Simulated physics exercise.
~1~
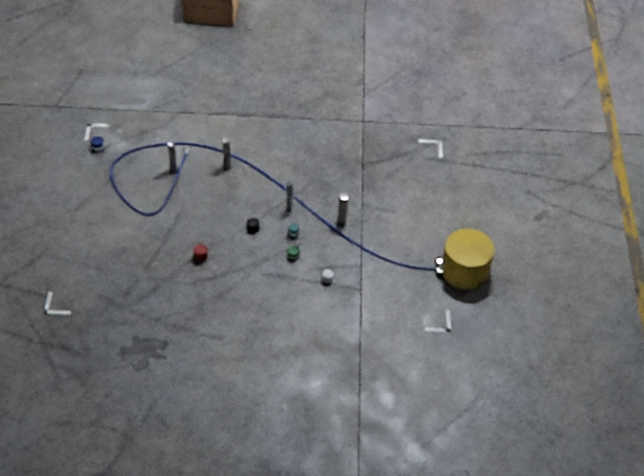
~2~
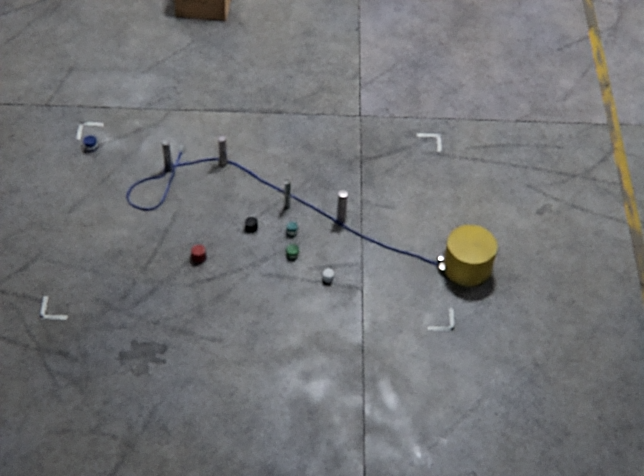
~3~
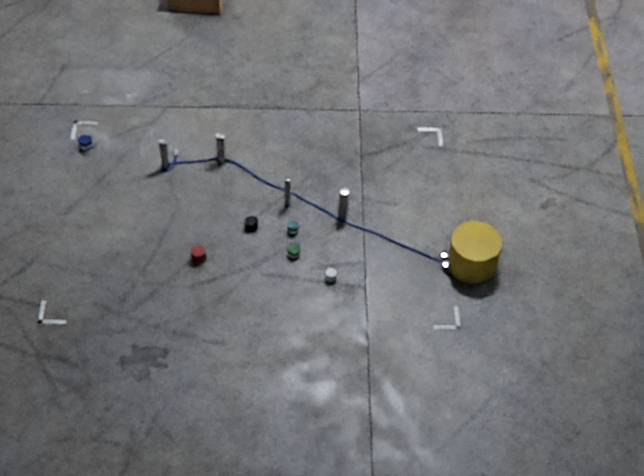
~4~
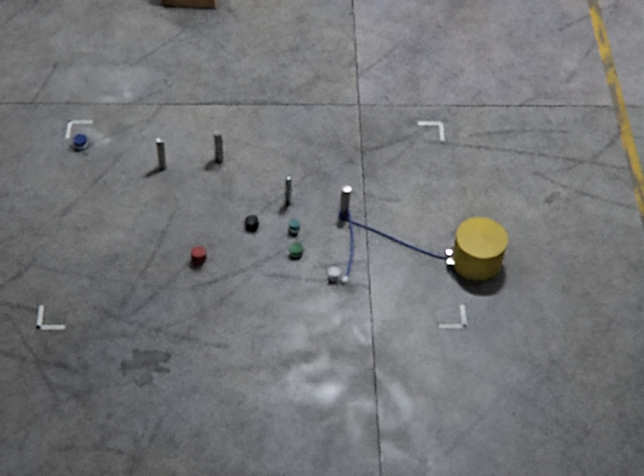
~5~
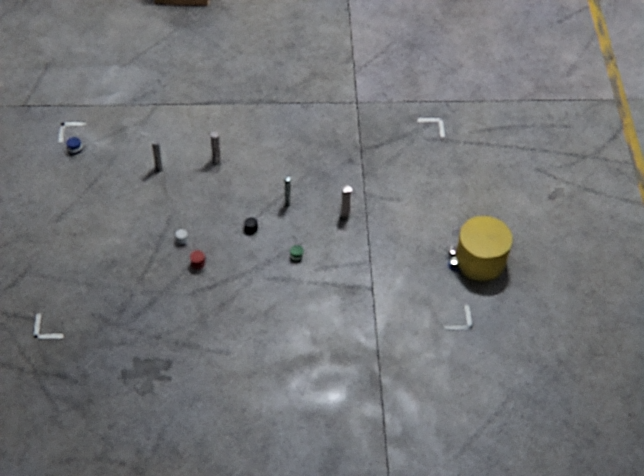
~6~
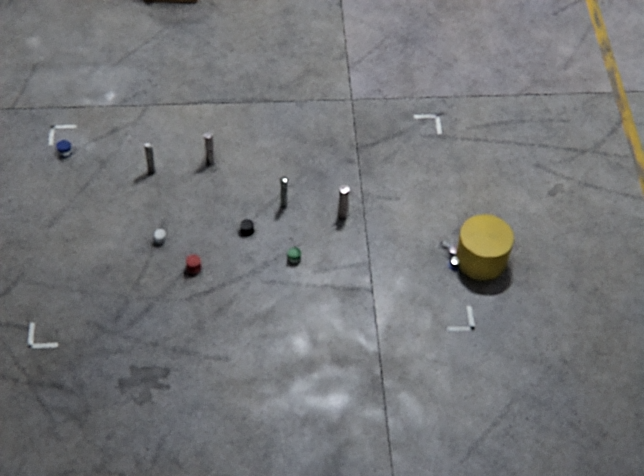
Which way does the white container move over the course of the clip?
It moves to the left, ending up near the red container.
